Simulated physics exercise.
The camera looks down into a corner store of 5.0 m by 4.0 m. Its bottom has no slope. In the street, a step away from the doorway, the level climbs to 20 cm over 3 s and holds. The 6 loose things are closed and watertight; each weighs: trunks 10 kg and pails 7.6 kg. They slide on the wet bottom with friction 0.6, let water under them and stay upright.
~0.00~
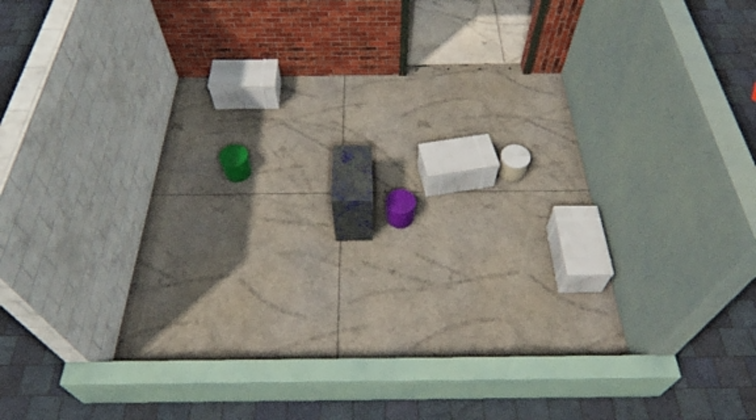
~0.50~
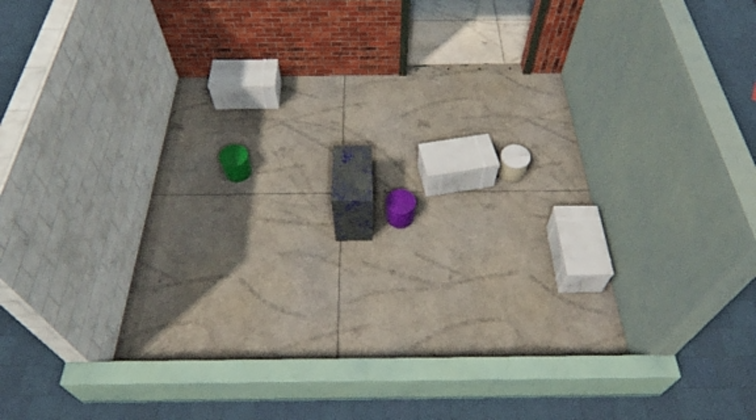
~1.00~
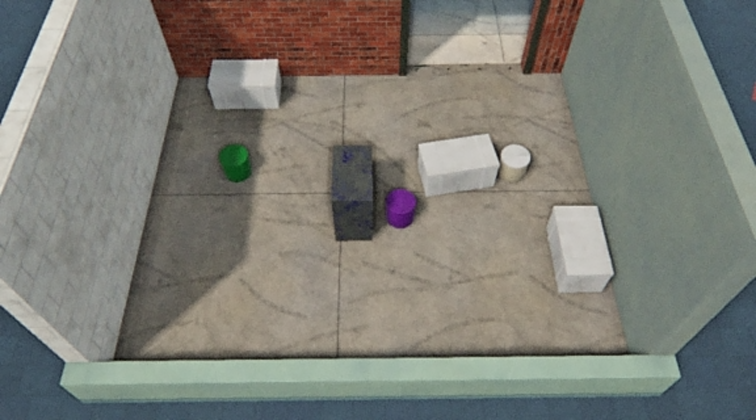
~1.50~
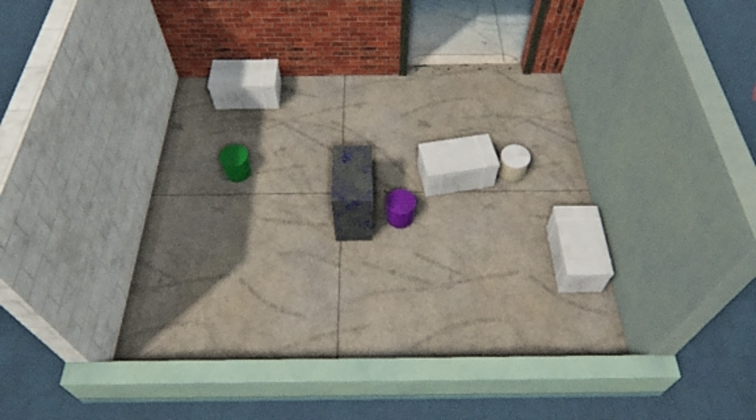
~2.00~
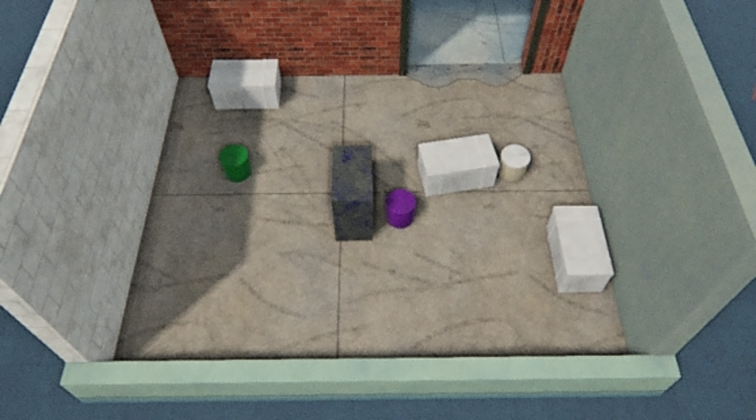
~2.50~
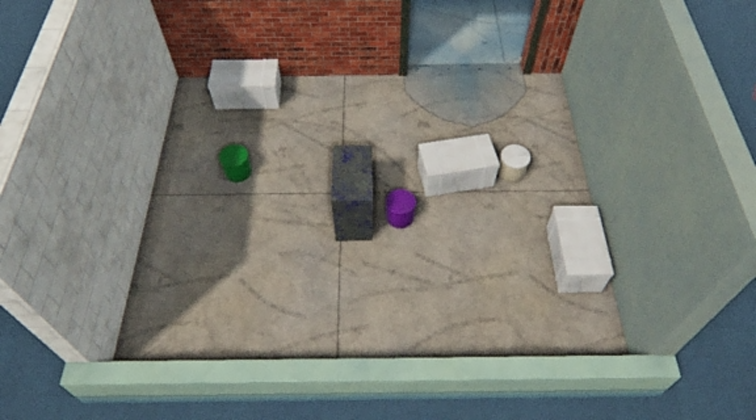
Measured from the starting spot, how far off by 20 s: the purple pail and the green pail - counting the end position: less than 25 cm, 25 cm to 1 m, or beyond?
Purple pail travels far; green pail travels far.
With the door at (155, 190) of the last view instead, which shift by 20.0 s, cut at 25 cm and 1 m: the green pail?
Then the green pail travels far.
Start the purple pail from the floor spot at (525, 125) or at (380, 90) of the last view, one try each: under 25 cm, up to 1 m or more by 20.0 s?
In that order: It travels far; it travels far.
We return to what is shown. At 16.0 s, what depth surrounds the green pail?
Roughly 13 cm.
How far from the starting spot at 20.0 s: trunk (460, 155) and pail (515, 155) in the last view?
In that order: 140 cm, 250 cm.
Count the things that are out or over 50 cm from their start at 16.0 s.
By then 6.
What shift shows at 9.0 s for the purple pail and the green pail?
Roughly 120 and 0 cm by then.
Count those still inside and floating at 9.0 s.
I count 3.
After 4.0 s the purple pail is near (400, 202), 0.0 m from its start, aground; the green pail is near (233, 156), 0.0 m from its start, aground; 0 afloat.
After 9.0 s the purple pail is near (356, 303), 1.3 m from its start, aground; the green pail is near (233, 156), 0.0 m from its start, aground; 3 afloat.
After 16.0 s the purple pail is near (125, 309), 2.9 m from its start, afloat; the green pail is near (246, 78), 1.2 m from its start, afloat; 6 afloat.
After 20.0 s the purple pail is near (205, 93), 2.7 m from its start, afloat; the green pail is near (422, 87), 2.4 m from its start, afloat; 6 afloat.
